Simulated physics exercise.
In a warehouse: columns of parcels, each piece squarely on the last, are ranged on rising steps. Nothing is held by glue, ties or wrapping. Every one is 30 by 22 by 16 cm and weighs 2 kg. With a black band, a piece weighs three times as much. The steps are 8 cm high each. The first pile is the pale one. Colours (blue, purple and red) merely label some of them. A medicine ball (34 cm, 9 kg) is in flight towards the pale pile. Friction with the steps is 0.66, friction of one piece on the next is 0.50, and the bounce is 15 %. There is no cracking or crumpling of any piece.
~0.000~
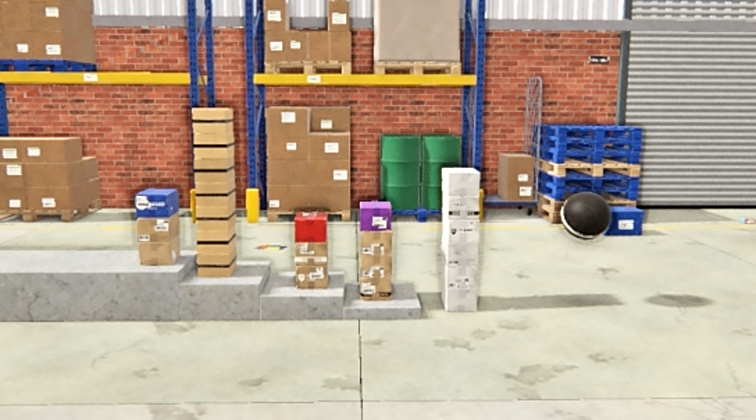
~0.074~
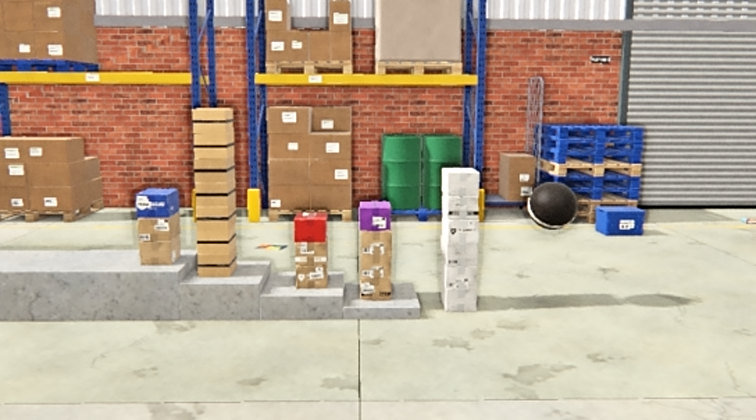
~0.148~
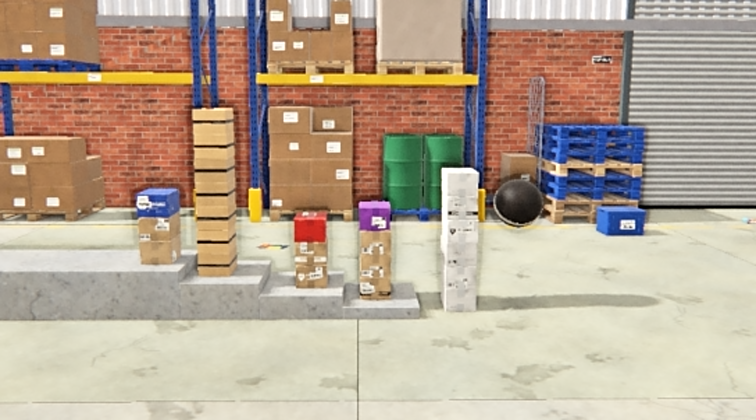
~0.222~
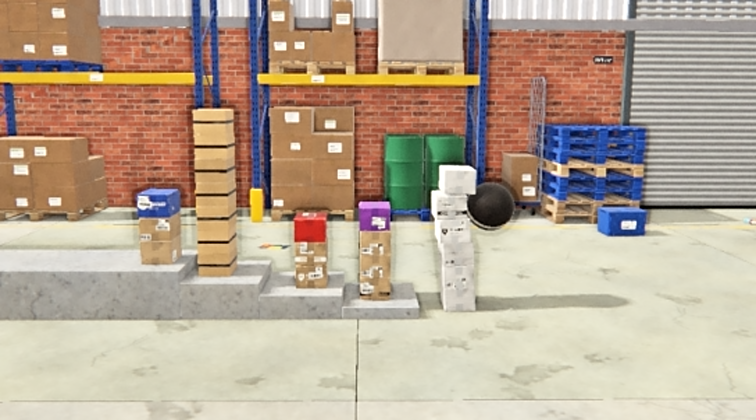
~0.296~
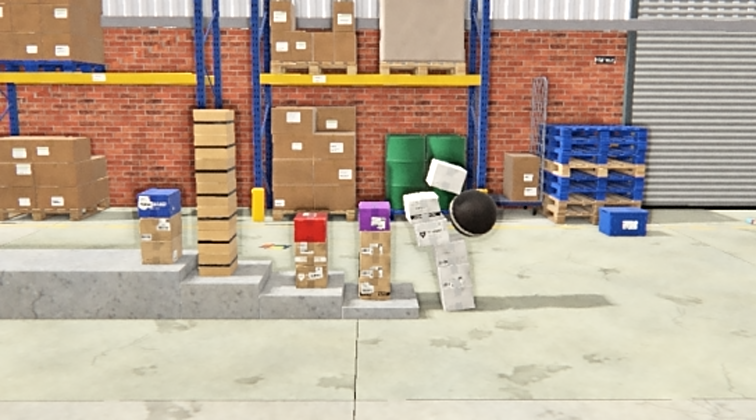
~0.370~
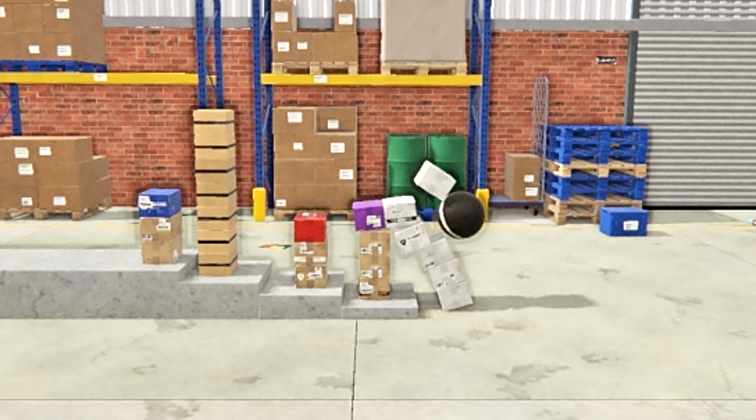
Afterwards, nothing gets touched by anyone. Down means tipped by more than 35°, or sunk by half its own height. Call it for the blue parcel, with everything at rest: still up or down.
Stays.
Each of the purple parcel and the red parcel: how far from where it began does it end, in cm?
Purple 70, red 40.
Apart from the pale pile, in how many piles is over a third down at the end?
The count is 2.
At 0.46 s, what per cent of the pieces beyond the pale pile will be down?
0 %.
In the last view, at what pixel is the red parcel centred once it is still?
Its middle finishes near pixel (252, 249) of the last picture.
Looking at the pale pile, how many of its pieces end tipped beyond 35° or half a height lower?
I count 6 pale pieces.
By 0.46 s, 1 of the pale pile down; none of the 17 other parcels down, 3 disturbed; blue parcel unmoved; purple parcel tilted 4°.
By 0.64 s, 6 of the pale pile down; none of the 17 other parcels down, 7 disturbed; blue parcel unmoved; purple parcel tilted 9°.
By 0.98 s, 6 of the pale pile down; 4 of the 17 other parcels down; blue parcel unmoved; red parcel tilted 36°, 14 cm lower.
When it is over (2.1 s), 6 of the pale pile down; 5 of the 17 other parcels down; blue parcel unmoved; red parcel tilted 37°, 15 cm lower; purple parcel tilted 37°, 9 cm lower. In pixels of the last frame, middles, blue parcel near (160, 203), red parcel near (252, 249).
